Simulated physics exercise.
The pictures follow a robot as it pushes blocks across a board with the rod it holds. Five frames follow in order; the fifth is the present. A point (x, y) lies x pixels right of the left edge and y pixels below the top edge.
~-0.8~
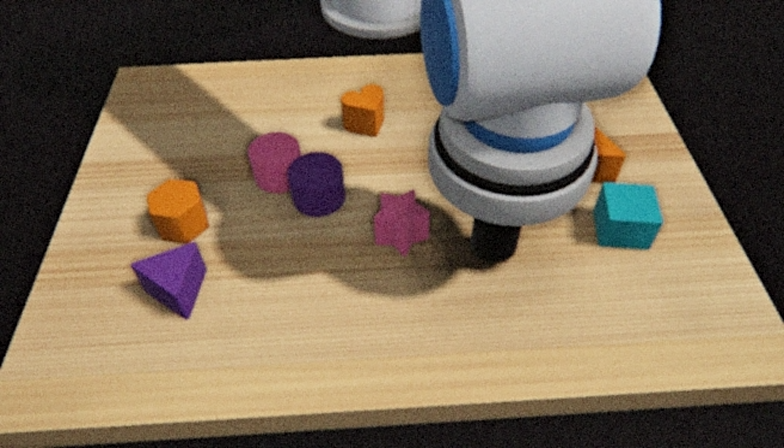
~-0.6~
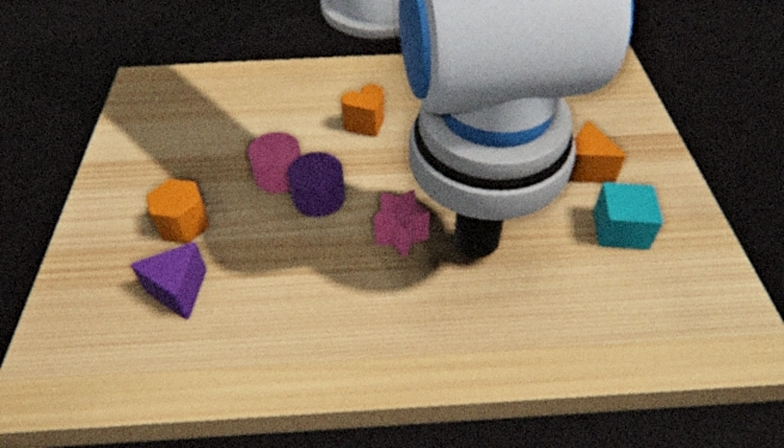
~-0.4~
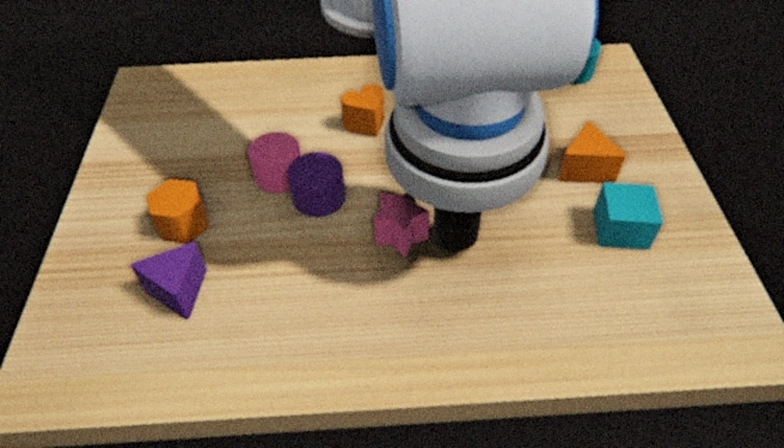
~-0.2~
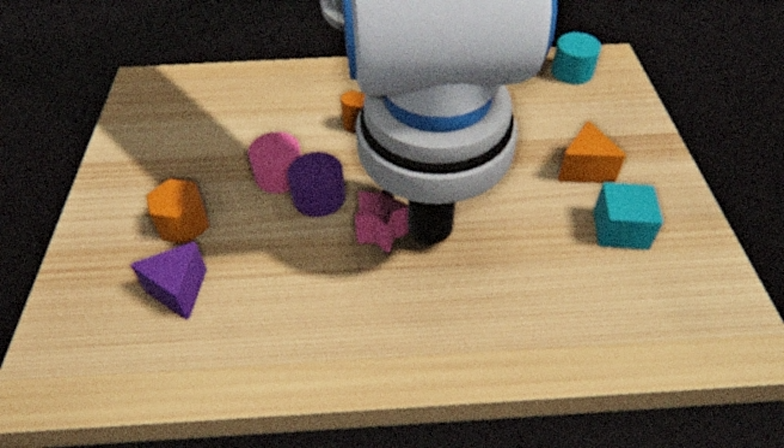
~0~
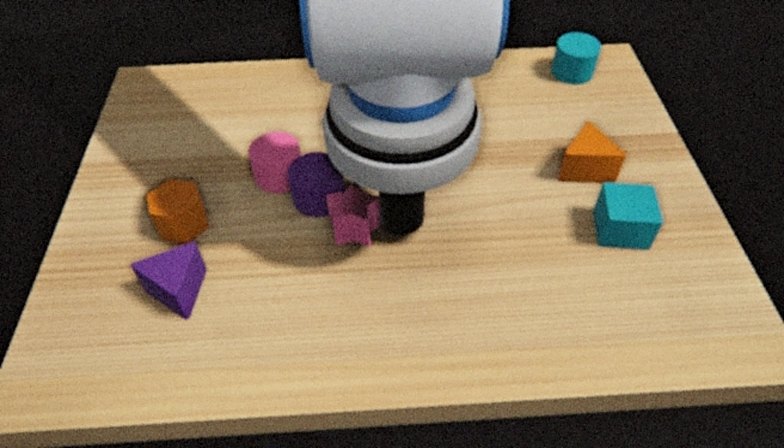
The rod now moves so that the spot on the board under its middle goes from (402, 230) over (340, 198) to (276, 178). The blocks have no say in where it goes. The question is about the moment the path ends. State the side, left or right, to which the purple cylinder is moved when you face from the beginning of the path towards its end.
It's set to shift left.
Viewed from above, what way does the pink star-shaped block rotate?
The pink star-shaped block rotates counterclockwise.
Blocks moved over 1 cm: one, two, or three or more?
Displaced: Three or more.
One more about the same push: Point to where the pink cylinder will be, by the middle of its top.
The point I'd pick in the picture is (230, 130).
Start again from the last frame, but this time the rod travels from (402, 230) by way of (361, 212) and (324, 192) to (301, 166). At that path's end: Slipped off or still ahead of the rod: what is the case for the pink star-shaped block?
My guess is it ends up beside or behind the rod.
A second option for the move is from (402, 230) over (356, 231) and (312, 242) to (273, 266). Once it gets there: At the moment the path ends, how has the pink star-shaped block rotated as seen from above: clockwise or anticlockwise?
From above, clockwise.
What follows on the original path. One third of the way, rod at (359, 196); pink cylinder at (267, 142); purple cylinder at (299, 168); pink star-shaped block at (324, 200), turned 60° anticlockwise.
Two thirds of the way, rod at (316, 177); pink cylinder at (243, 134); purple cylinder at (264, 164); pink star-shaped block at (316, 198), turned 95° anticlockwise.
At the end, rod at (273, 166); orange six-sided block not moved; pink cylinder at (230, 131); purple cylinder at (223, 167); pink star-shaped block at (316, 198), turned 95° anticlockwise.
